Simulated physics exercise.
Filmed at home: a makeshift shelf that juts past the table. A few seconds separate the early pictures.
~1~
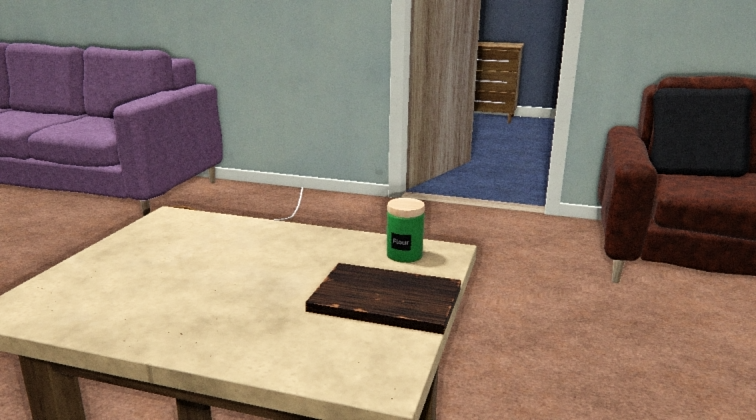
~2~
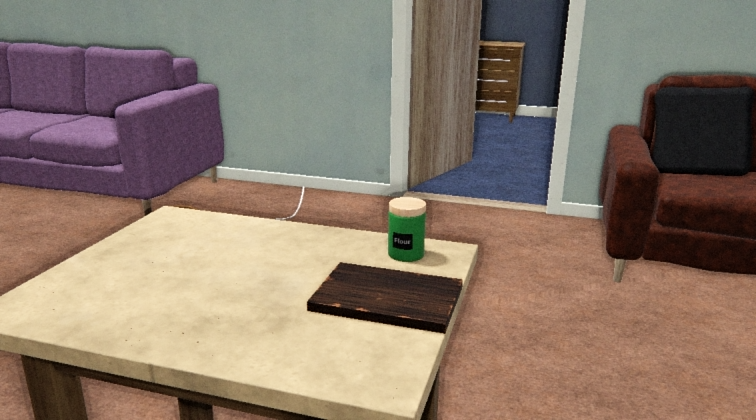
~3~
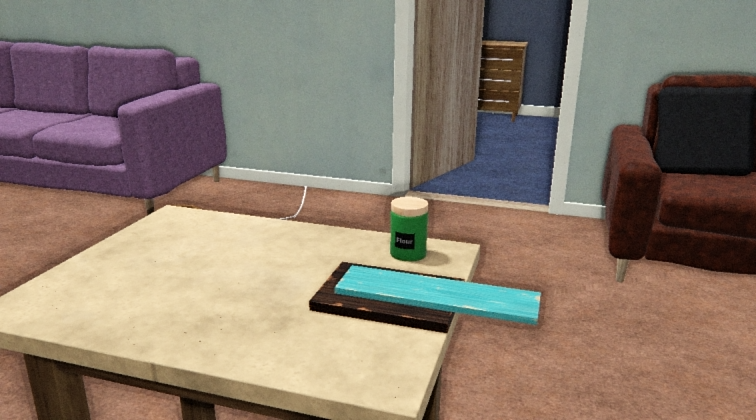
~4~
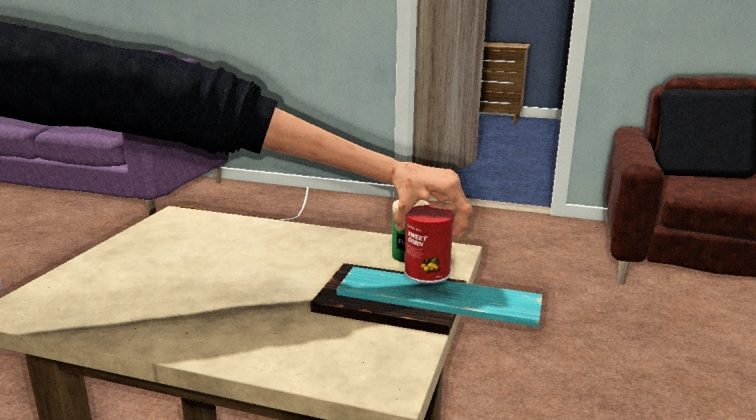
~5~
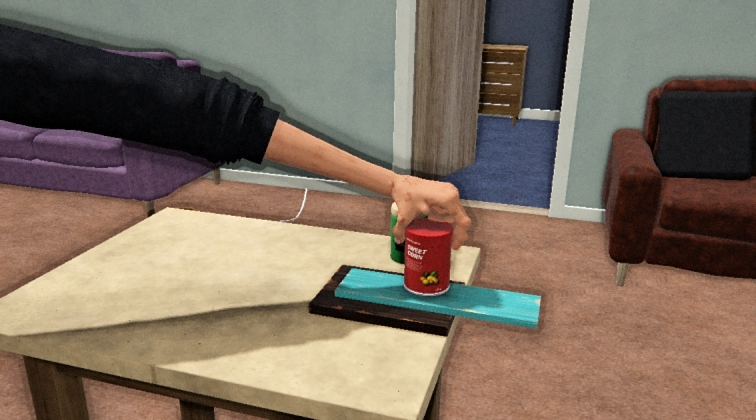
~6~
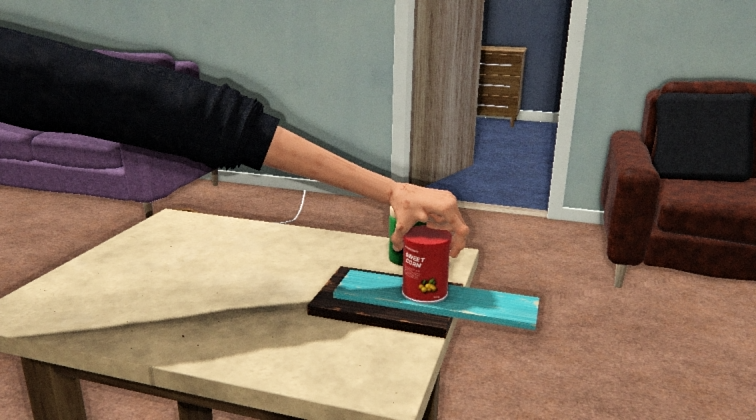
In the video, a green jar and a dark slab sit on a table, then a turquoise plank appears across the slab, jutting past the table's edge. A hand reaches in from the left and lowers a red tin onto the plank.
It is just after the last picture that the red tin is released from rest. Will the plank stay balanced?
My prediction: It will be fine.
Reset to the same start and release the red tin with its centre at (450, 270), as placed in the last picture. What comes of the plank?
In that case it does not fall.
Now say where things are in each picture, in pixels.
The last thing is not in view yet; green jar (405, 230), in the first picture.
The last thing is not in view yet, in the second picture.
The last thing is not in view yet; black slab (390, 294), in the third picture.
Still above its spot; red tin (429, 243), in the fourth picture.
Still above its spot; red tin (428, 257); turquoise plank (437, 296), in the fifth picture.
In place under the hand; red tin (426, 264); black slab (388, 299), in the sixth picture.
Then, 0.70 s after the last picture, nothing has stirred.
Then, 1.70 s after the last picture, red tin resting near (426, 265).
At rest, all 4 in place. Seen from the same camera at the end, red tin near (426, 265). The plank keeps its balance.
